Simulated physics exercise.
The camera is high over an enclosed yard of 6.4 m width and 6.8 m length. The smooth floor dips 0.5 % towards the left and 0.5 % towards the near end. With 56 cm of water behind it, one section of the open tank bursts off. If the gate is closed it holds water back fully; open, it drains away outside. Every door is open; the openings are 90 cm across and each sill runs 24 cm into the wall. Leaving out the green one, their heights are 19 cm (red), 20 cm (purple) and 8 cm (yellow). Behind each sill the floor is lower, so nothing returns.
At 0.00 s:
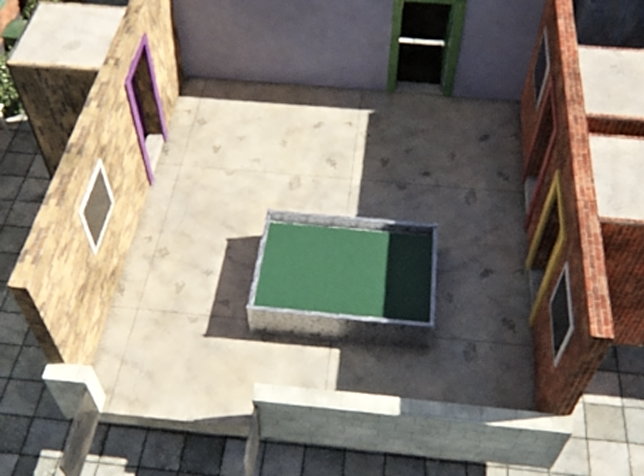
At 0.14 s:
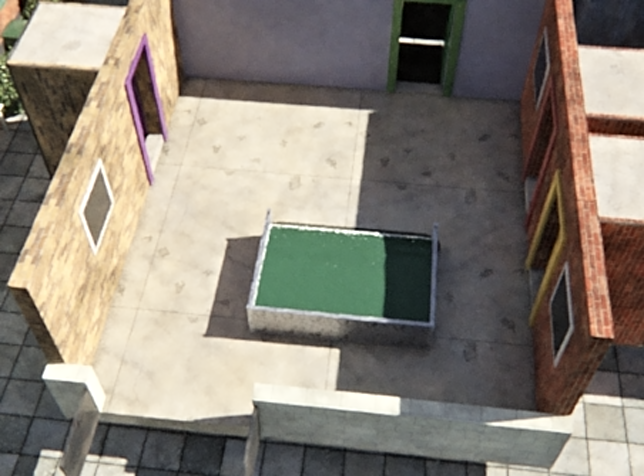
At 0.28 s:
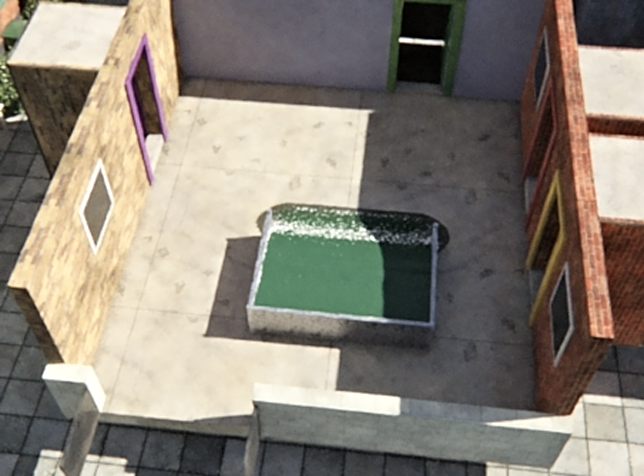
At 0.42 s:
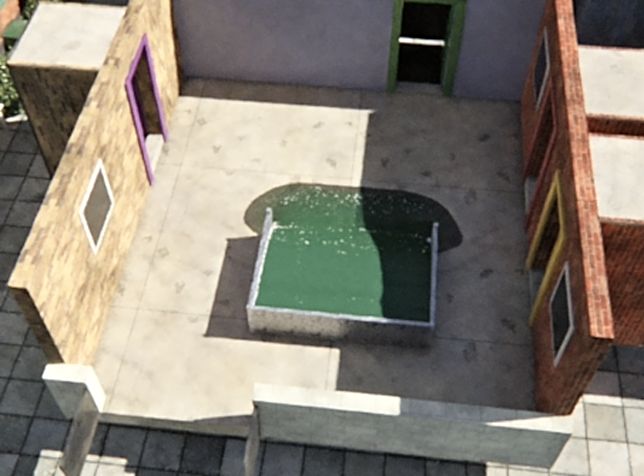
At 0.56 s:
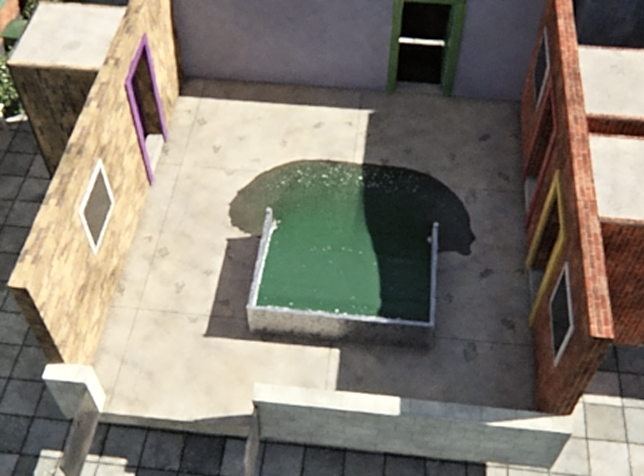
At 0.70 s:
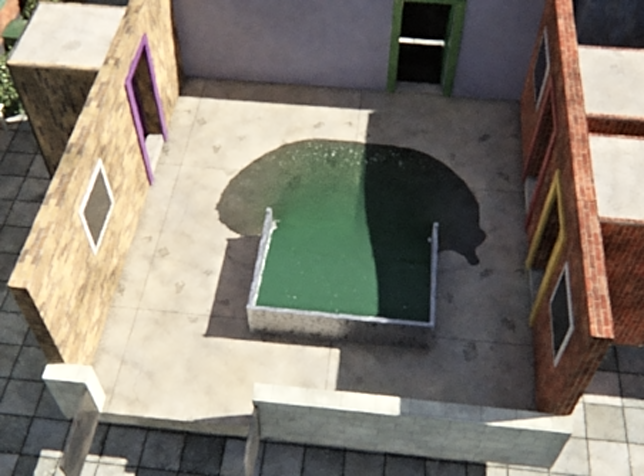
Green water pours out the far side of an open tank and spreads across the yard floor.
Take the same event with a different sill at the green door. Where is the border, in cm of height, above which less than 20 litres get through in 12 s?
Close to 20 cm is just enough.
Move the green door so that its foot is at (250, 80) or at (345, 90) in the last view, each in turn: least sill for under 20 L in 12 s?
Roughly 13.0 and 24 cm.
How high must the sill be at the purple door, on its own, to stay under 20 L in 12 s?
About 6.5 cm at purple.
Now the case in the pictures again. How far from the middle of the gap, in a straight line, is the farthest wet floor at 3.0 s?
Some 5.0 m out.
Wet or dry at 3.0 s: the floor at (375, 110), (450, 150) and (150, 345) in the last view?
In that order: Under water, flooded, dry.
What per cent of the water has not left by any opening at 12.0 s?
Some 74 per cent remains.
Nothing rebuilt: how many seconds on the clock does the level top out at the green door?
At about 2.4 s.
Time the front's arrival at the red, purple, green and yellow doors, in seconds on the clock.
Arrival: Red 1.6 s, purple 2.2 s, green 1.2 s, yellow 5.5 s.
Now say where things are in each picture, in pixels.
The first picture shows still water, 56 cm deep, in the open tank at (346, 268); the green door at (424, 51) is dry.
In the second picture, water pours out on the far side and has run 0.2 m, to a hidden place; about 7 cm deep outside, 56 cm at the back.
In the third picture, water pours out on the far side and has run 0.7 m, to (283, 207); about 10 cm deep outside, 56 cm at the back.
In the fourth picture, the gap is on the far side, the front 1.1 m out at (294, 187); the back of the open tank holds 56 cm.
In the fifth picture, the gap is on the far side, the front 1.7 m out at (322, 163); the back of the open tank holds 48 cm.
In the sixth picture, water pours out on the far side and has run 2.2 m, to (312, 142); about 6 cm deep outside, 47 cm at the back; 1.6 m in a straight line remain to the green door at (424, 51).
After 1.4 s water covers 40 % of the floor, deepest (22 cm) near (312, 232); 3 cm at the green door, 2 litres in over its 5 cm sill.
After 3.0 s water covers 50 % of the floor, deepest (34 cm) near (184, 80); 19 cm at the green door, 154 litres in over its 5 cm sill.
After 12.0 s water covers 95 % of the floor, deepest (10 cm) near (83, 393); 2 cm at the green door, 266 litres in over its 5 cm sill.
At the green door as built, the water arrived by 1.2 s and peaked near 23 cm at 2.4 s.
Run again over the same 12 s with other heights there, 33 litres in over 18 cm, 3 litres over 24.5 cm. The limit of 20 litres is kept from about 20 cm up.
